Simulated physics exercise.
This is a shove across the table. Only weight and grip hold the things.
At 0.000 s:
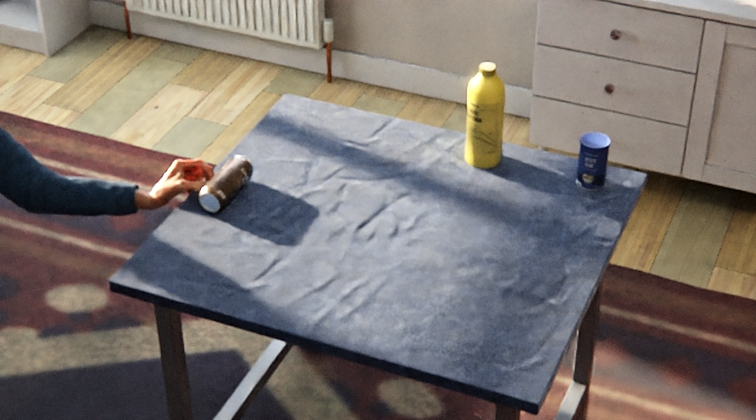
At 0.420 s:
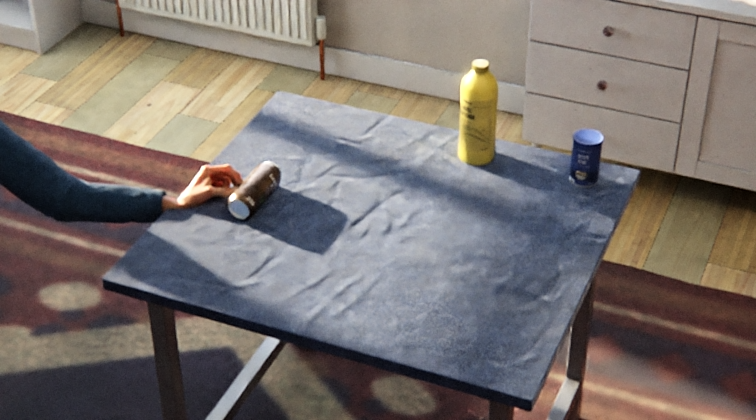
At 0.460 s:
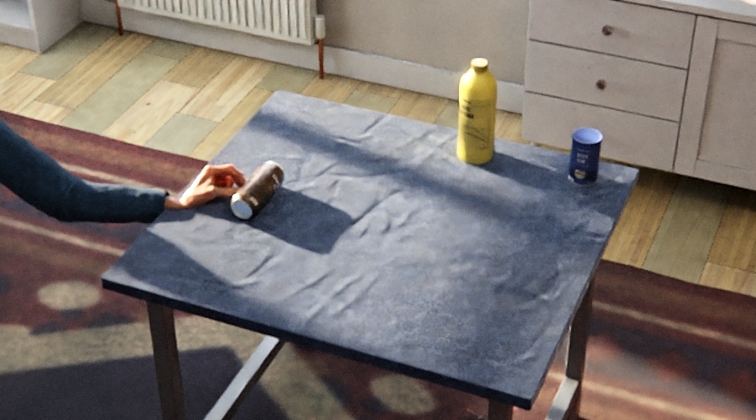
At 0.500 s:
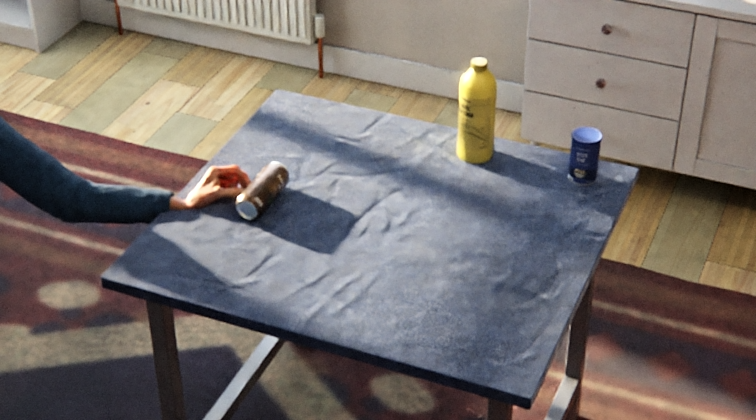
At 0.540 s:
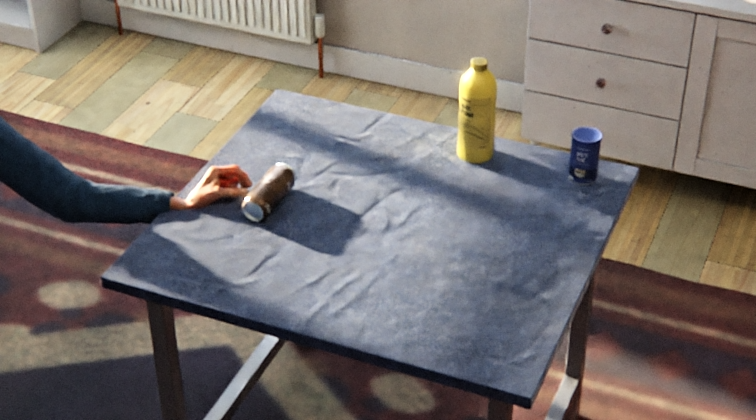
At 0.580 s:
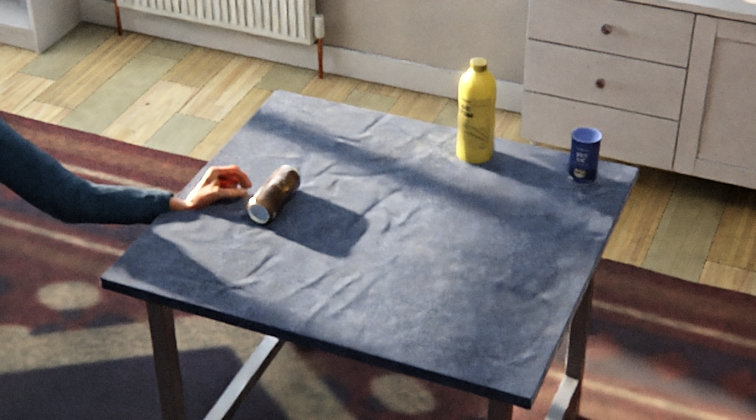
A brown can lying on its side near the left edge of a dark blue-grey table, seen from above in a sunlit room, moves a short way right as a hand in a dark teal sleeve shoves it. A yellow bottle and a smaller blue can stand toward the back right, before pale drawers. The view shifts slightly early on, then the hand stays while the brown can shifts slightly farther from it.
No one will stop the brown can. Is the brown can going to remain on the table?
The brown can stays on the table.
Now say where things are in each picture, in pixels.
In the first frame, under the hand; brown can (227, 184).
In the second frame, under the hand; brown can (255, 191).
In the third frame, under the hand; brown can (258, 191).
In the fourth frame, brown can (263, 191).
In the fifth frame, brown can (269, 192).
In the sixth frame, brown can (275, 194) shifted a little.
After 0.68 s, brown can shifted about its own width near (288, 198).
After 0.88 s, brown can shifted well along near (313, 204).
After 1.08 s, brown can shifted well along near (332, 209).
After 1.38 s, brown can shifted well along near (352, 214).
In the end (2.1 s), moved from the start, brown can. At the end, from the last picture's camera, brown can near (360, 215).
